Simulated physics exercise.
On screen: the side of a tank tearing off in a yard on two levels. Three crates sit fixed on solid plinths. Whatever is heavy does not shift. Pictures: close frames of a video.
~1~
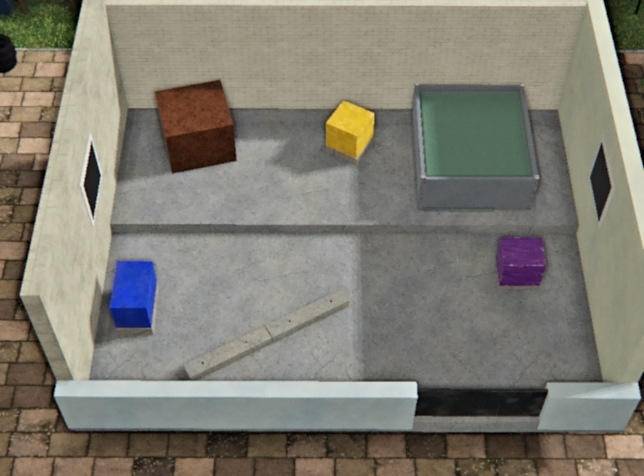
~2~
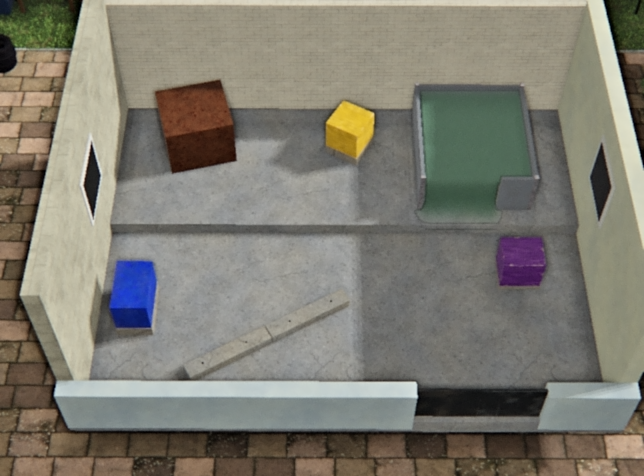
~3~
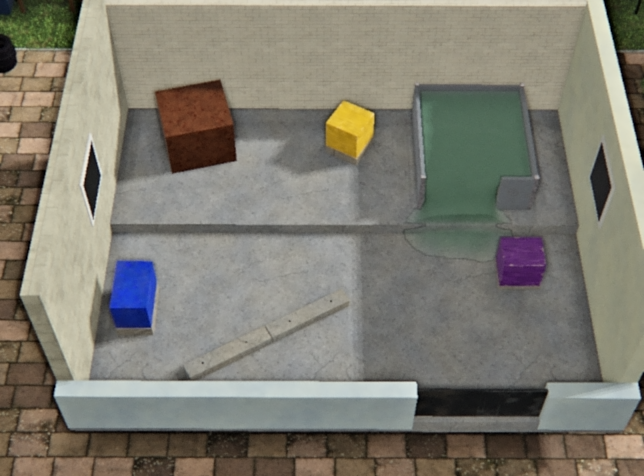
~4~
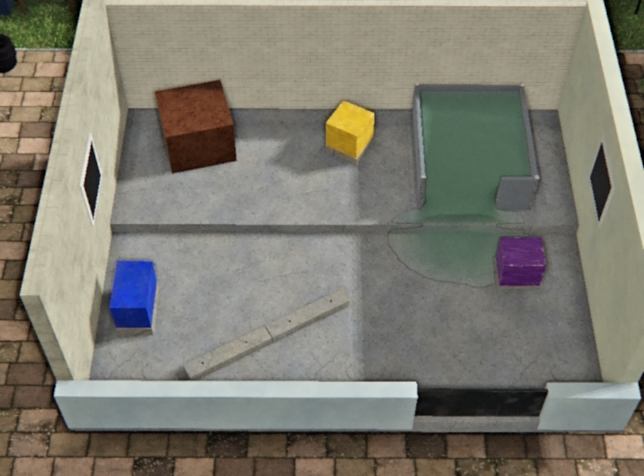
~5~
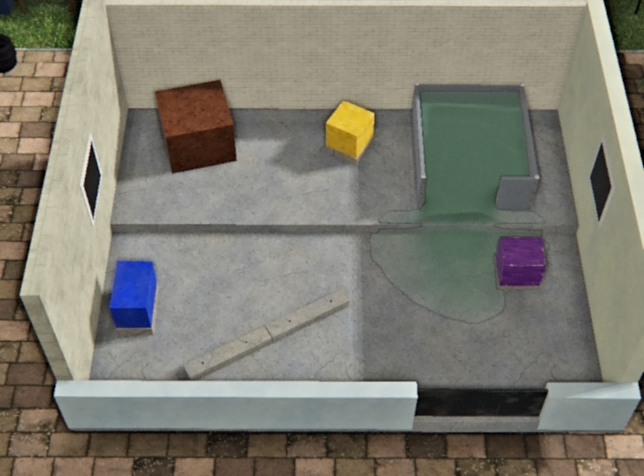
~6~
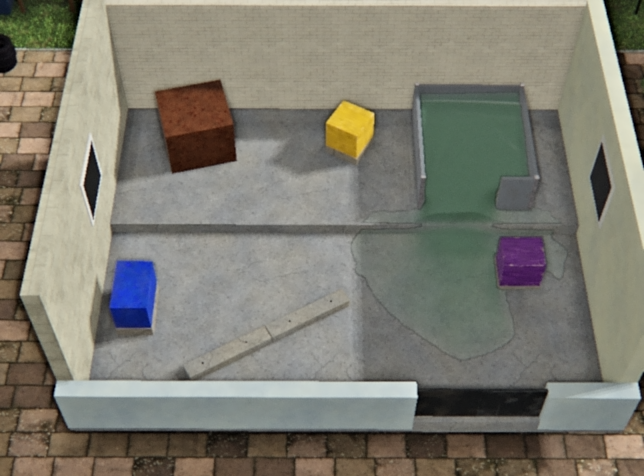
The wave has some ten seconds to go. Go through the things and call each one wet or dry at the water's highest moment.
Called one by one: The purple crate is wet; the blue crate is dry; the yellow crate is dry.
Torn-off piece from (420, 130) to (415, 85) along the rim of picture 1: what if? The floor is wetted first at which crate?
My answer: The yellow crate.
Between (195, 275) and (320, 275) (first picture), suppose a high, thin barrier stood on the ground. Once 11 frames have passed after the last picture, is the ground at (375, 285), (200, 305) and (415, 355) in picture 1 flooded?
Taking the three spots in order: Soaked, spared, soaked.
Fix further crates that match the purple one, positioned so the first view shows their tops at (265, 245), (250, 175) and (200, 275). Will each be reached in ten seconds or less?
Checked in the order given, number one does get flooded, number two never gets reached and number three does get flooded.
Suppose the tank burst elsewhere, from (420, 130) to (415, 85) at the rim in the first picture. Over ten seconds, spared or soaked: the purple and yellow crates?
Well, the purple crate is never reached, and the yellow crate gets reached as well.
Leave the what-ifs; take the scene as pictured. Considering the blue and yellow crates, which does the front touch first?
It's the blue crate.
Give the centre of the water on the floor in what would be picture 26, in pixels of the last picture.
I reckon somewhere around (424, 283).
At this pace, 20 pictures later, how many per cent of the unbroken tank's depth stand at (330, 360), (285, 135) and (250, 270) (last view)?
Taking the places in turn, I get roughly 20, 0 and 2 percent.
A moment on, water covers 25 % of the floor; the purple crate water round its plinth, the blue crate not reached, the yellow crate not reached.
Next, water covers 40 % of the floor; the purple crate water round its plinth, the blue crate not reached, the yellow crate not reached.
Then, water covers 50 % of the floor; the purple crate water round its plinth, the blue crate water round its plinth, the yellow crate not reached.
Later, water covers 60 % of the floor; the purple crate water round its plinth, the blue crate water round its plinth, the yellow crate not reached.
In the end, water covers 60 % of the floor; the purple crate was topped, the blue crate stayed above the water, the yellow crate stayed above the water.
